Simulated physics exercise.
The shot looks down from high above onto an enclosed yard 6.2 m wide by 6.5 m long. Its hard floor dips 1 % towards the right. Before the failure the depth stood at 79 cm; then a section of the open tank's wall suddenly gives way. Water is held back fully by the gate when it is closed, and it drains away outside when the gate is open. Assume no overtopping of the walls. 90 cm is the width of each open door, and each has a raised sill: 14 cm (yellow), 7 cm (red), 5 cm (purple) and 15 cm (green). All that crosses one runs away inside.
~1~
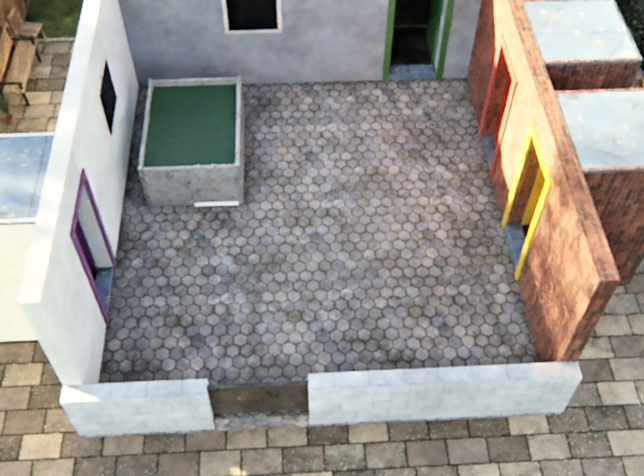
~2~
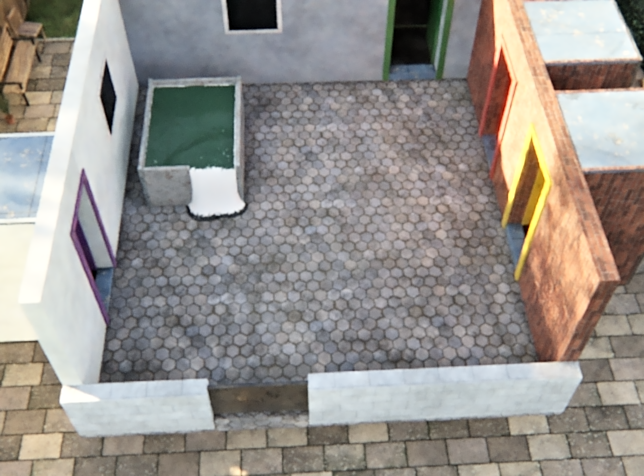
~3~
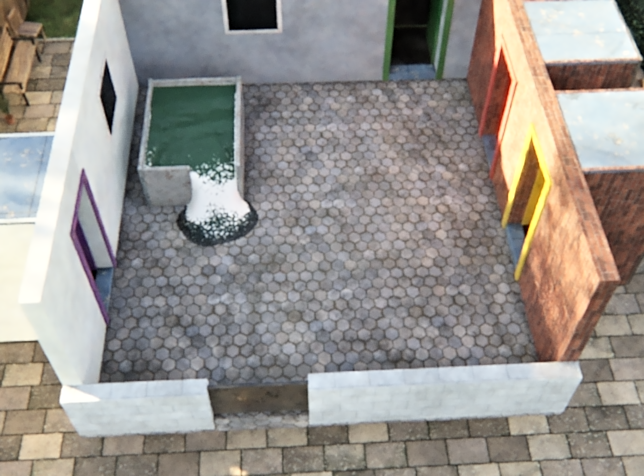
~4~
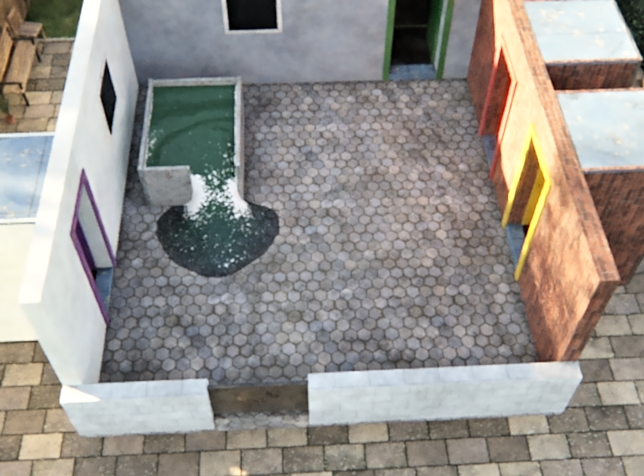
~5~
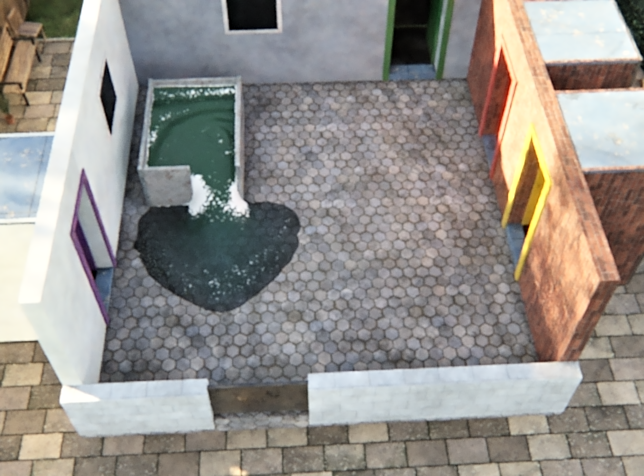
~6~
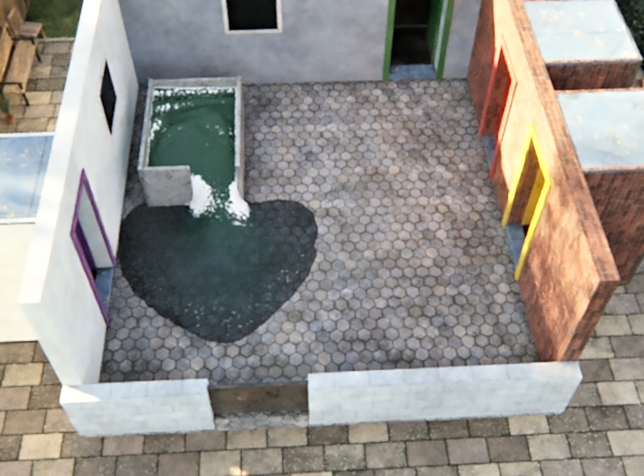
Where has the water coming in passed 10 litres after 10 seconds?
At the yellow door it has not passed it; at the red door it has not passed it; at the purple door it has passed it; at the green door it has not passed it.
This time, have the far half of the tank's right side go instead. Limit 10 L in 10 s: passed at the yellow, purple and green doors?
So yellow stays lower, purple stays lower, green tops it.
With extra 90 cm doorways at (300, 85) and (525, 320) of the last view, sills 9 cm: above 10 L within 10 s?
In turn: Short of it, beyond it.
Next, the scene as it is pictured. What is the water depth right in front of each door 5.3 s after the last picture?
Yellow 11 cm, red 3 cm, purple 7 cm, green 0 cm.
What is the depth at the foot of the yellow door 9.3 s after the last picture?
Around 9.0 cm deep.
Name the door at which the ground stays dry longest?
The answer is the green door.
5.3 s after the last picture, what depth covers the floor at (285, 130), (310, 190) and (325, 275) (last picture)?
I'd read it as roughly 0, 0 and 2 cm, in that order.
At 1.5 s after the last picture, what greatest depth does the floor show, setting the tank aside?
Peak depth: Approx. 34 cm.
Then, 0.7 s after the last picture water covers 35 % of the floor and is deepest (36 cm) near (222, 211); yellow door not reached, red door not reached, purple door 8 cm at the sill, 1 L in, green door not reached.
Then, 1.5 s after the last picture water covers 40 % of the floor and is deepest (34 cm) near (110, 408); yellow door not reached, red door not reached, purple door 7 cm at the sill, 9 L in, green door not reached.
Then, 2.8 s after the last picture water covers 45 % of the floor and is deepest (26 cm) near (541, 389); yellow door 1 cm at the sill, 0 L in, red door not reached, purple door 8 cm at the sill, 17 L in, green door not reached.
Then, 5.3 s after the last picture water covers 65 % of the floor and is deepest (20 cm) near (541, 389); yellow door 11 cm at the sill, 0 L in, red door 3 cm at the sill, 0 L in, purple door 7 cm at the sill, 52 L in, green door not reached.
Then, 9.3 s after the last picture water covers 95 % of the floor and is deepest (13 cm) near (533, 355); yellow door 9 cm at the sill, 0 L in, red door 5 cm at the sill, 0 L in, purple door 4 cm at the sill, 62 L in, green door 11 cm at the sill, 0 L in.
